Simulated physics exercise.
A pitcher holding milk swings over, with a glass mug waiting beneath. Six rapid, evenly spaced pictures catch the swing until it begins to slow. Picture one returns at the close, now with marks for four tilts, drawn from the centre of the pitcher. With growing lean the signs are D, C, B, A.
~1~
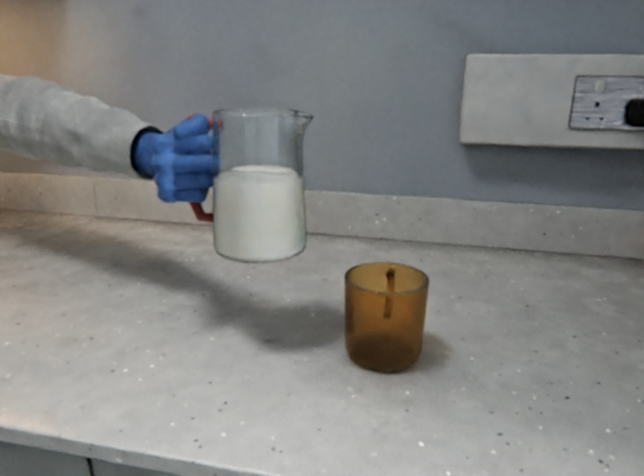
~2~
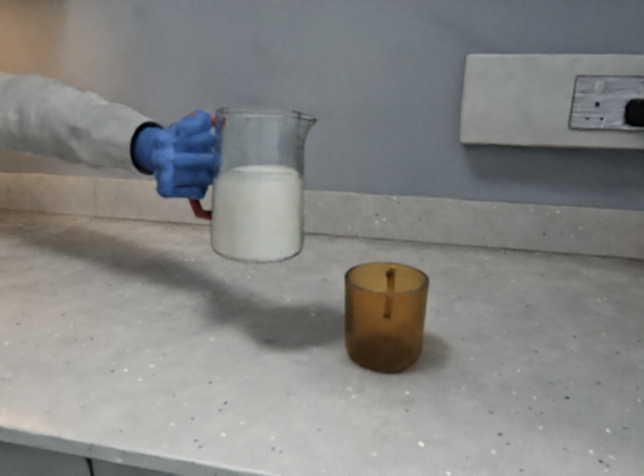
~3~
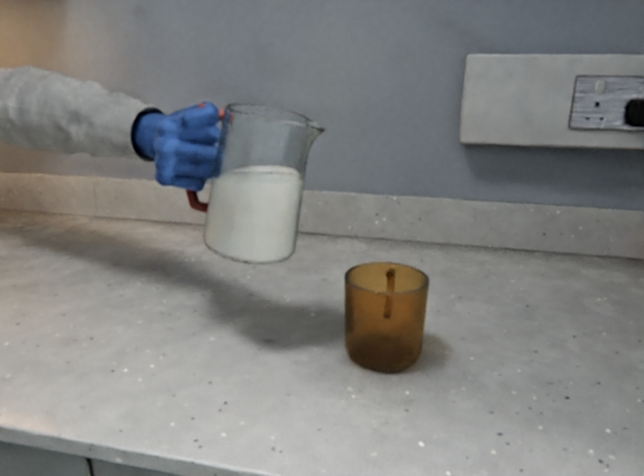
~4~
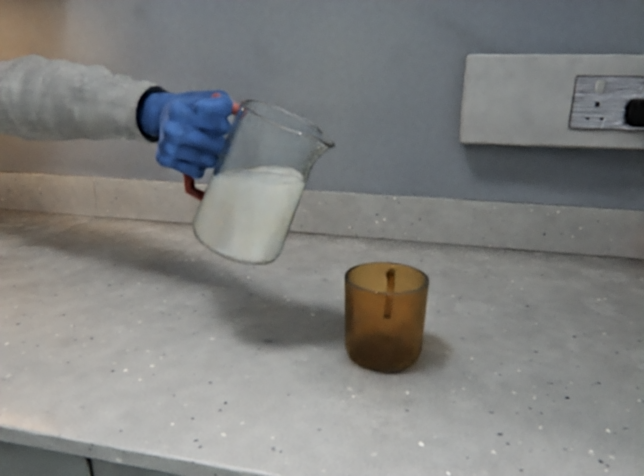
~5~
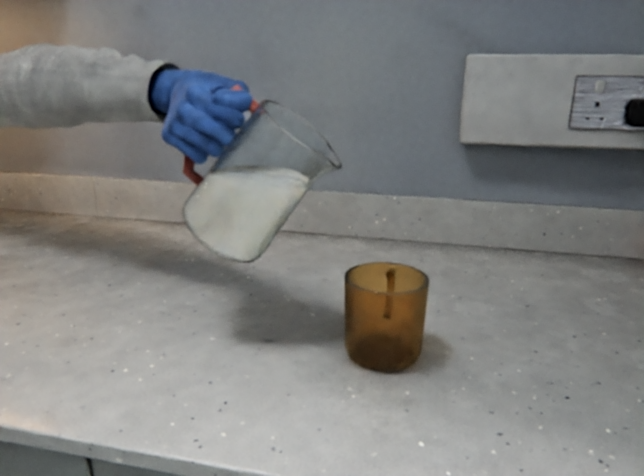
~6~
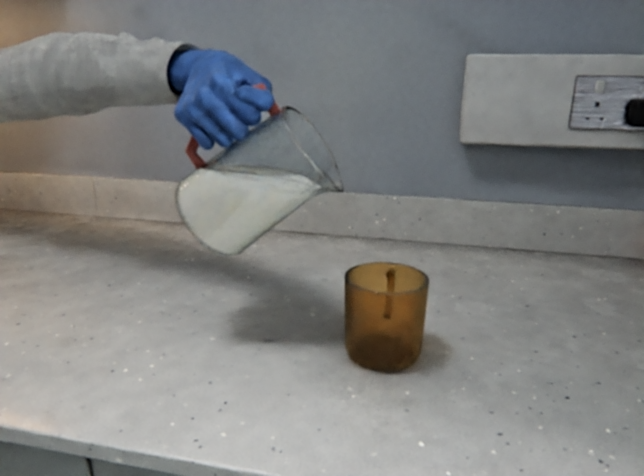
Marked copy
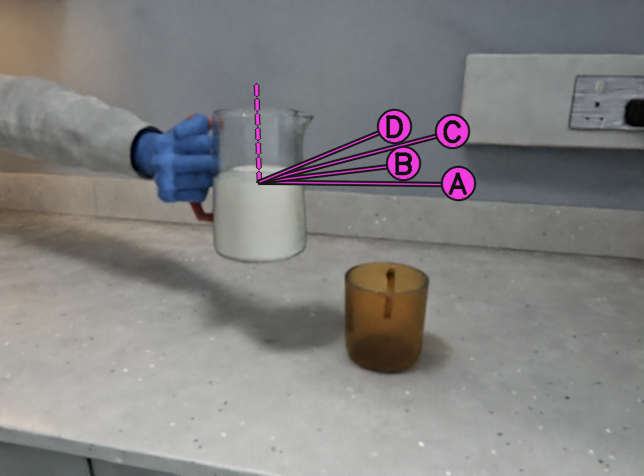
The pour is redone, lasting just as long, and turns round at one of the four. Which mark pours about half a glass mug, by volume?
Go for B.
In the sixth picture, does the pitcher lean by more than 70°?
No.
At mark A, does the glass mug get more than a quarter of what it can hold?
Yes, it does.
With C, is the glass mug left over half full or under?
Under.
On the marked copy, A at (441, 184); B at (387, 166); C at (436, 136); D at (378, 132).
If A is chosen, the glass mug ends with about 68 % of what it can hold.
If B is chosen, the glass mug ends with about 51 % of what it can hold.
If C is chosen, the glass mug ends with about 33 % of what it can hold.
If D is chosen, the glass mug ends with about 17 % of what it can hold.
